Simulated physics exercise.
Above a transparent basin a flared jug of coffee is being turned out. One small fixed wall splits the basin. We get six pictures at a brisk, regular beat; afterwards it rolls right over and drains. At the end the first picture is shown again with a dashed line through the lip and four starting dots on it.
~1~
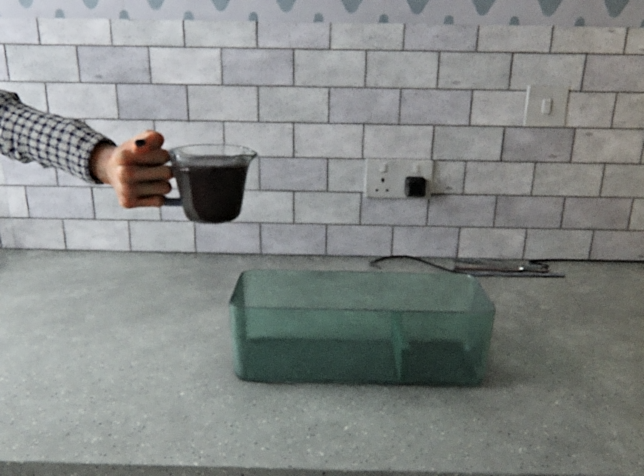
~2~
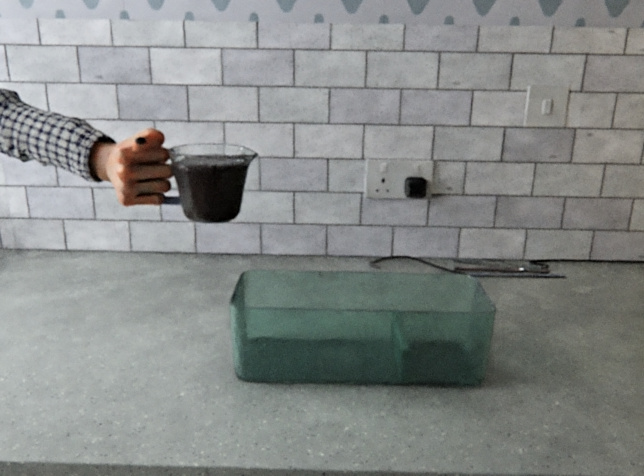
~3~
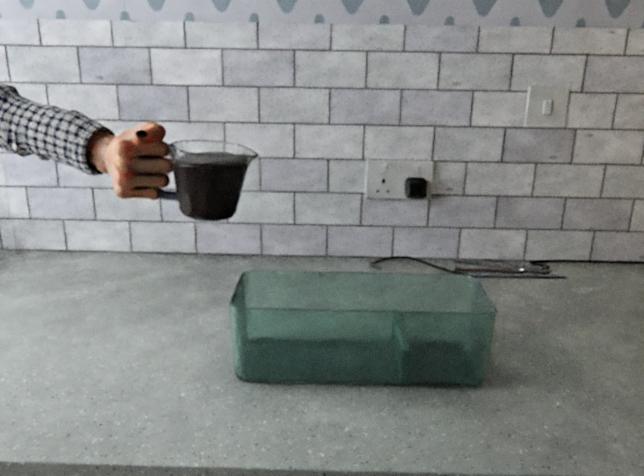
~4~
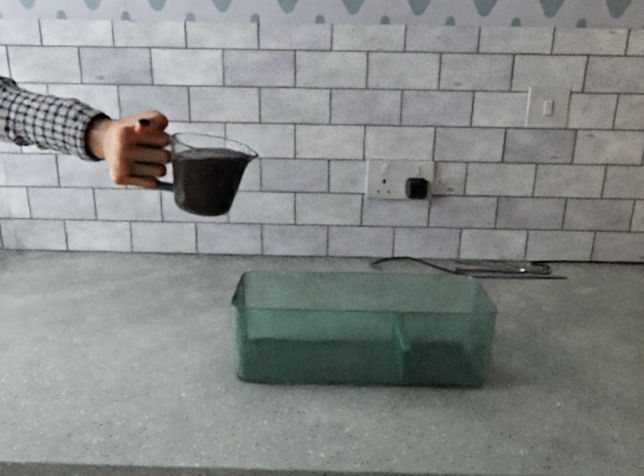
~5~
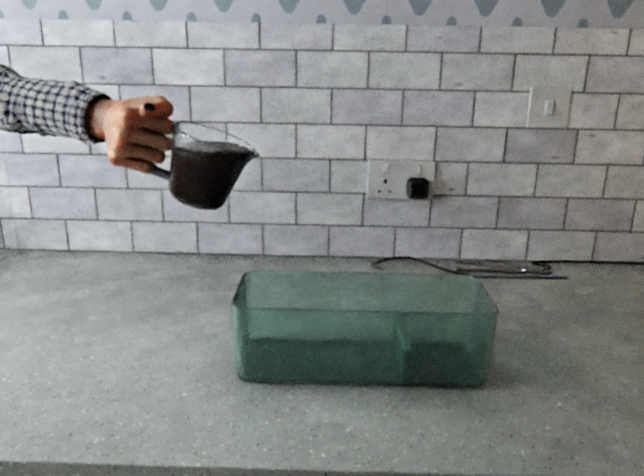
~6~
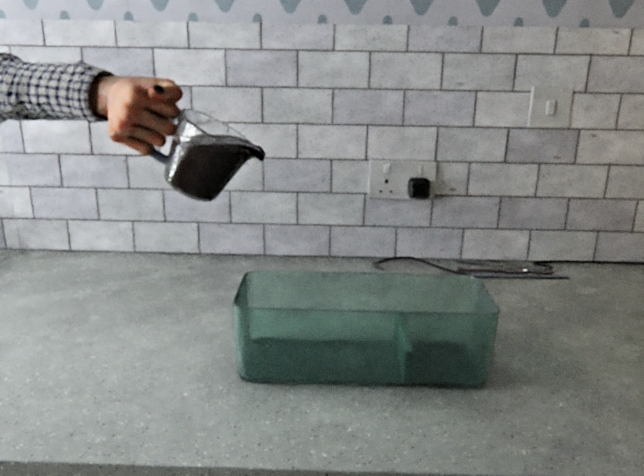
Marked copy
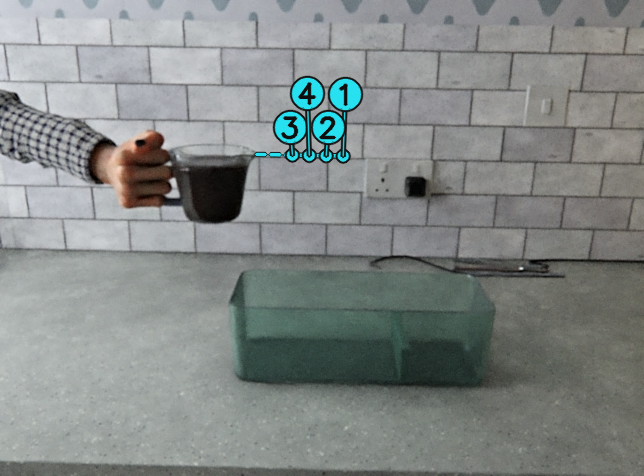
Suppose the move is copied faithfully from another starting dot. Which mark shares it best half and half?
The best spot is 2.
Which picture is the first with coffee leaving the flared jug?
Picture 6.
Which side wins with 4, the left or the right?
The left side.
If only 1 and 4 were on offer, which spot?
Here it is spot 1.
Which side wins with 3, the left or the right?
The left side.
On the marked copy, 1 at (343, 156); 2 at (326, 155); 3 at (292, 155); 4 at (309, 155).
For spot 1, about 17 % ends left of the wall and 81 % right of it.
For spot 2, about 54 % ends left of the wall and 43 % right of it; 3 % is lost outside.
For spot 3, about 89 % ends left of the wall and 5 % right of it; 5 % is lost outside.
For spot 4, about 91 % ends left of the wall and 5 % right of it; 4 % is lost outside.
